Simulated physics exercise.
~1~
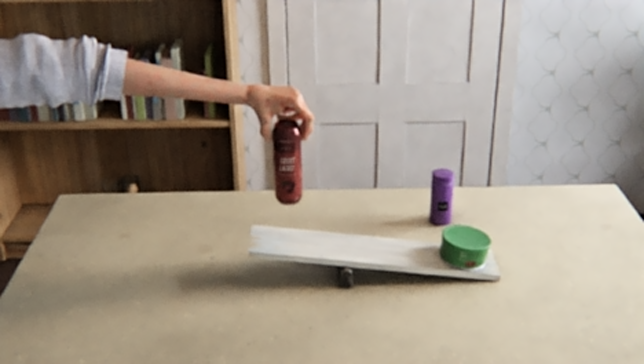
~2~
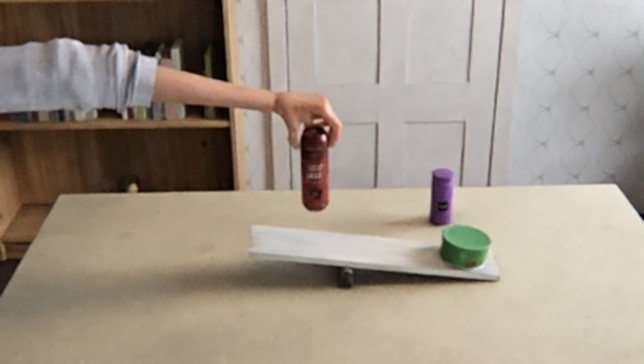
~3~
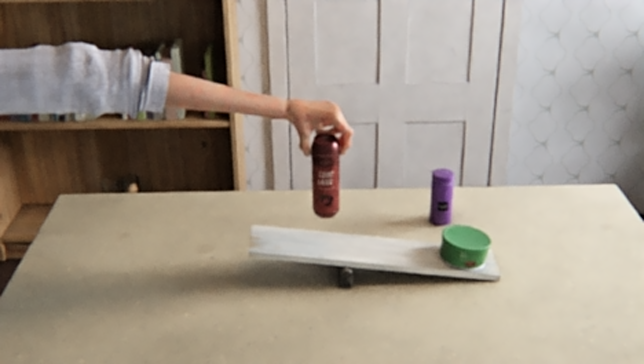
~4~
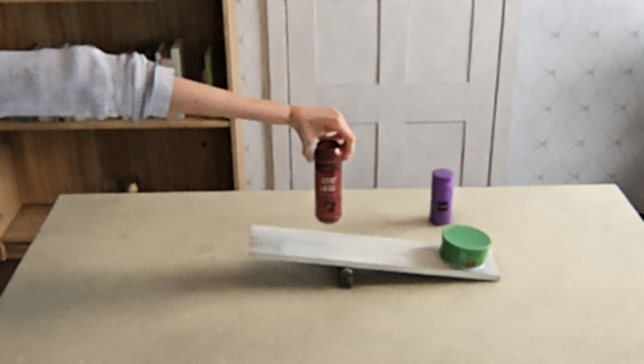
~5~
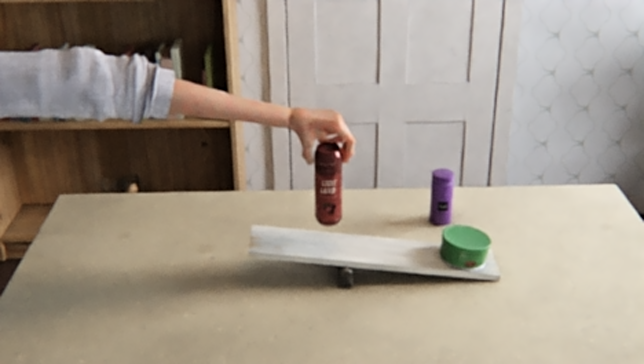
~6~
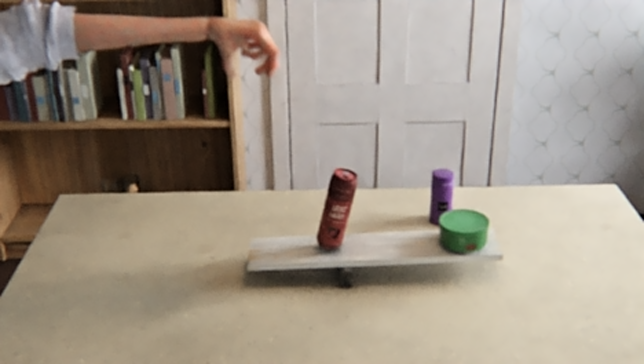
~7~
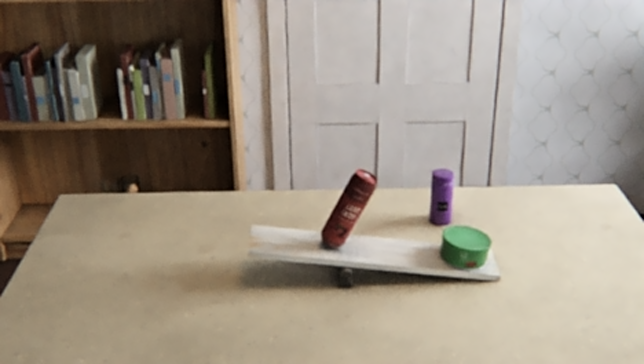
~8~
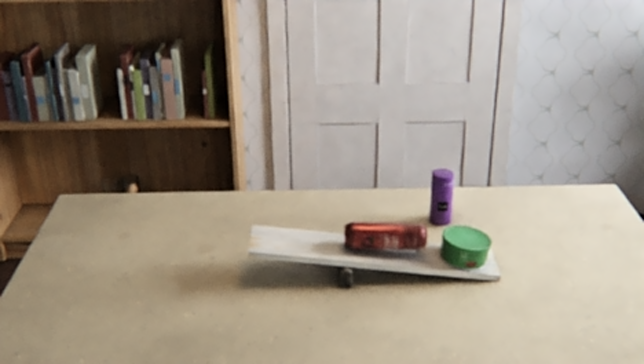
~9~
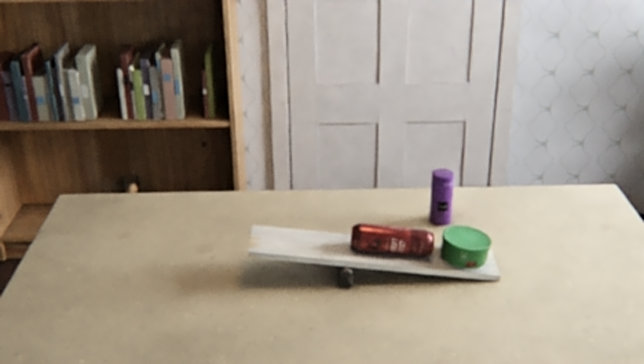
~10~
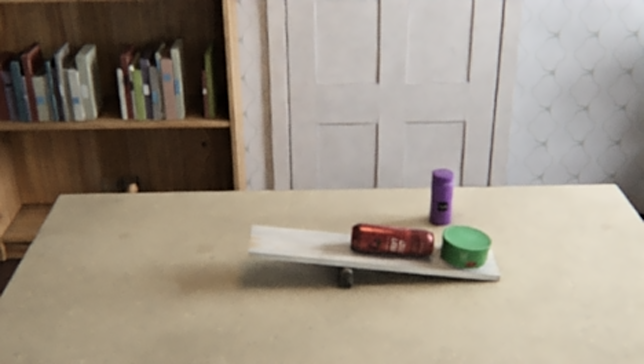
A hand releases a red can onto a tilted plank, where it topples beside a green tub.
